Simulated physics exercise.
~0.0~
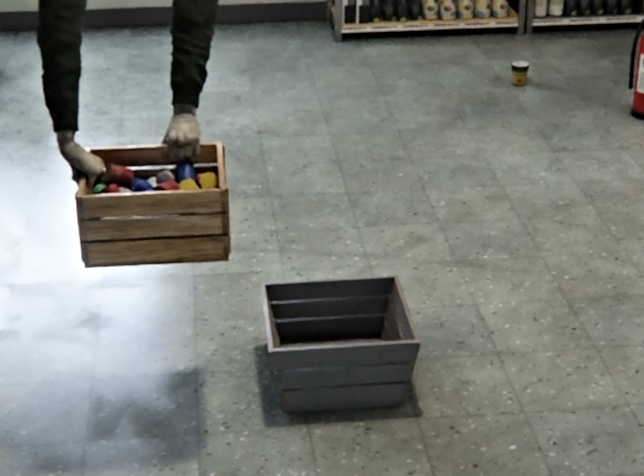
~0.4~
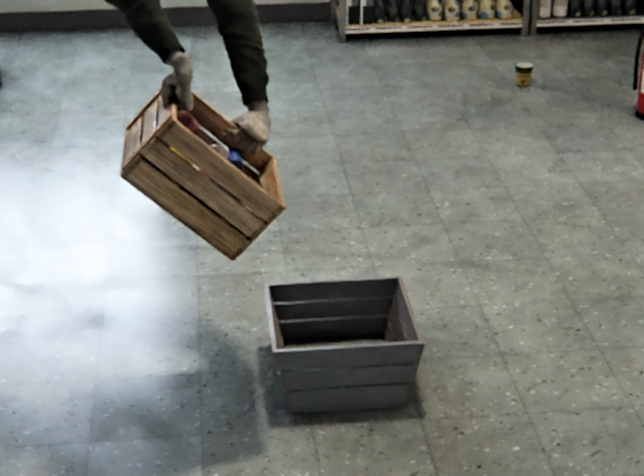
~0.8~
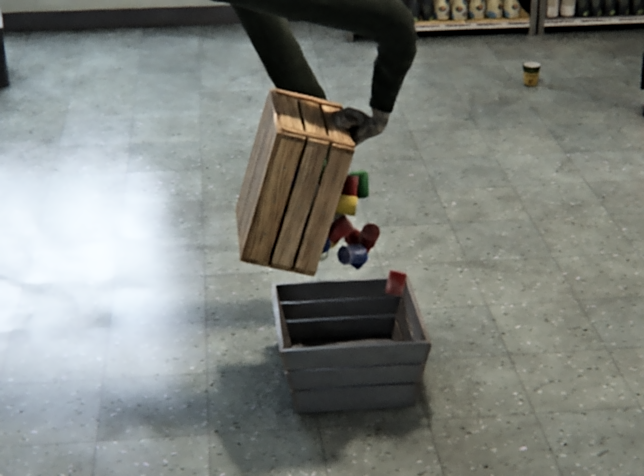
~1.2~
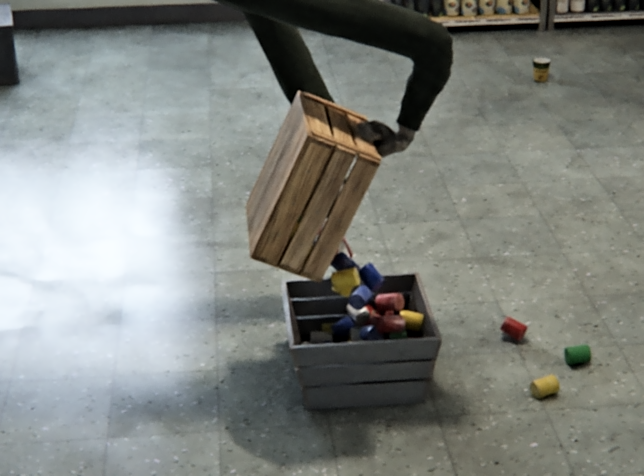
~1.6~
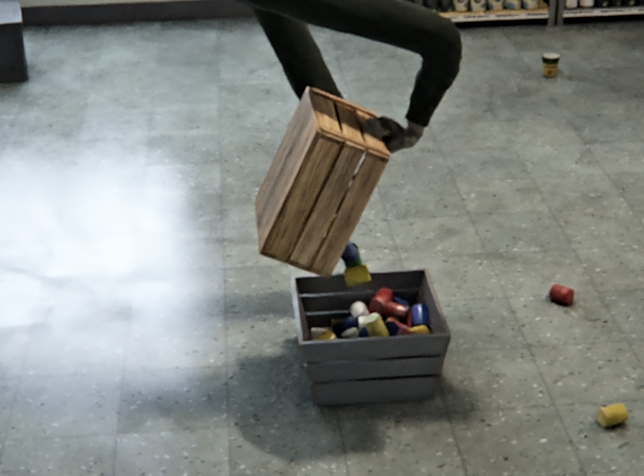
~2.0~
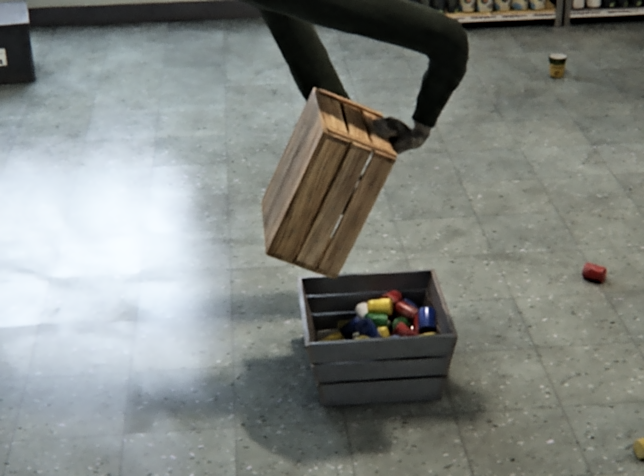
A wooden box full of colourful little jars was swung right and tipped past upright by two gloved hands, pouring its load into a grey carton on the floor; most landed inside, but three fell out and rolled away to the right.
